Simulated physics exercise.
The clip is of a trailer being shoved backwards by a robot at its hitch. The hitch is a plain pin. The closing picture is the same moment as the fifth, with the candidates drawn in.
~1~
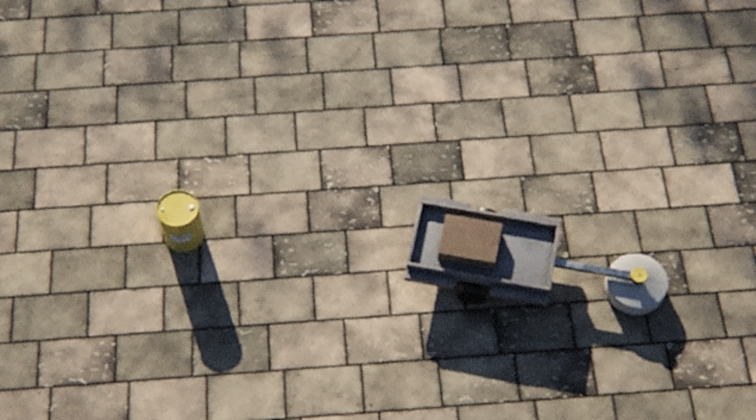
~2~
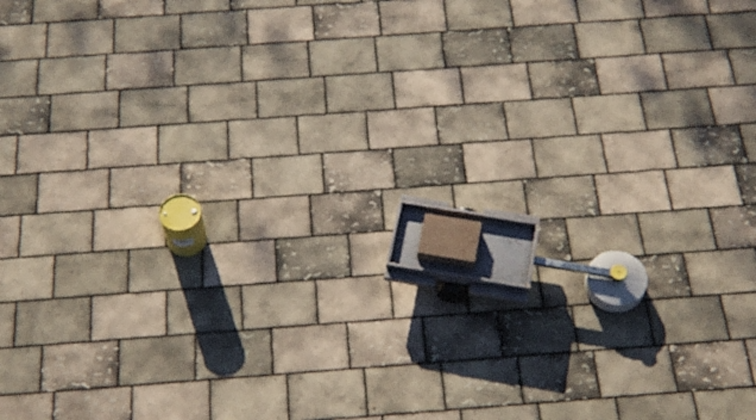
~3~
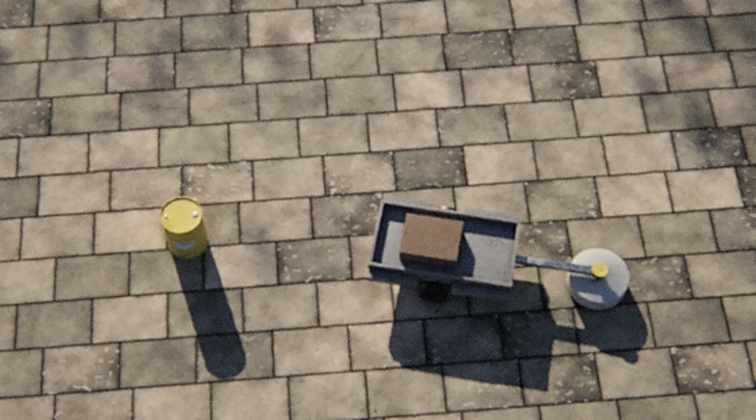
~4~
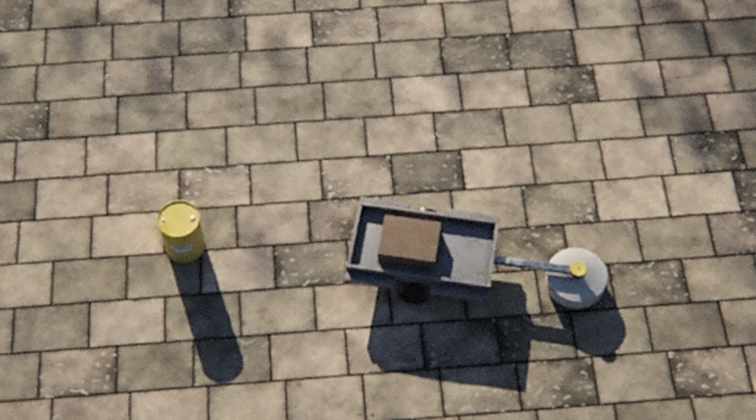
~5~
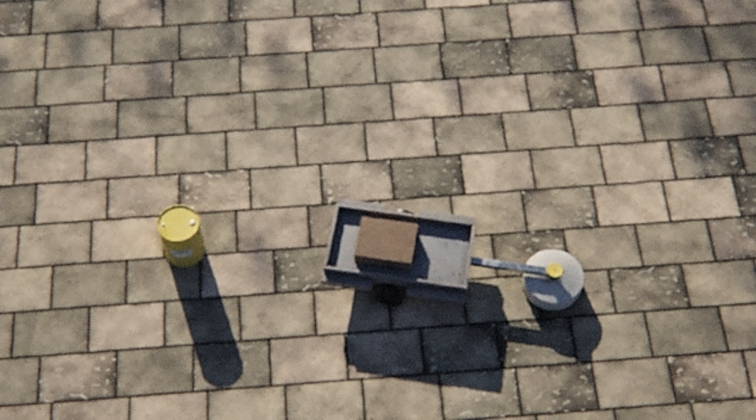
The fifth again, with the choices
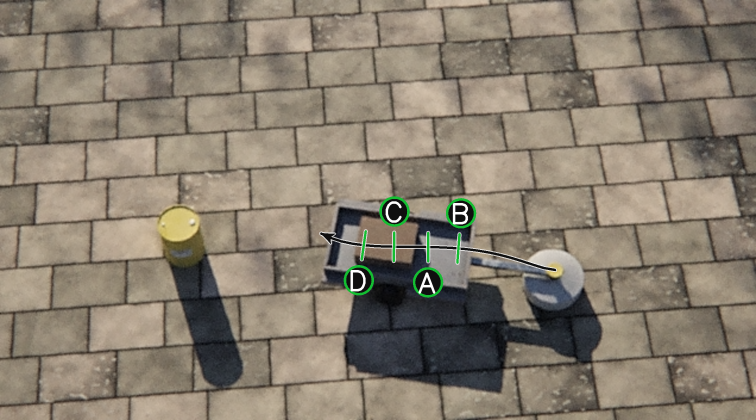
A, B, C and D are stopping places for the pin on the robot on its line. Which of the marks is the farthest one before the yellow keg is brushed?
All is well up to B.
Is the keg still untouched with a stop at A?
No.
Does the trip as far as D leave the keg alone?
No.
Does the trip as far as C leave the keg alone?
No.
On the copy, A at (428, 247); B at (458, 248); C at (394, 247); D at (364, 245); the route from (555, 270) via (432, 247) to (321, 233).
On B. First, robot (520, 269), cart (367, 244).
Then, robot (488, 260), cart (334, 241).
Finally, robot (458, 256), cart (304, 239); nothing has been touched.
By contrast, A is too far, the keg has been hit; C is too far, the keg has been hit; D is too far, the keg has been hit.
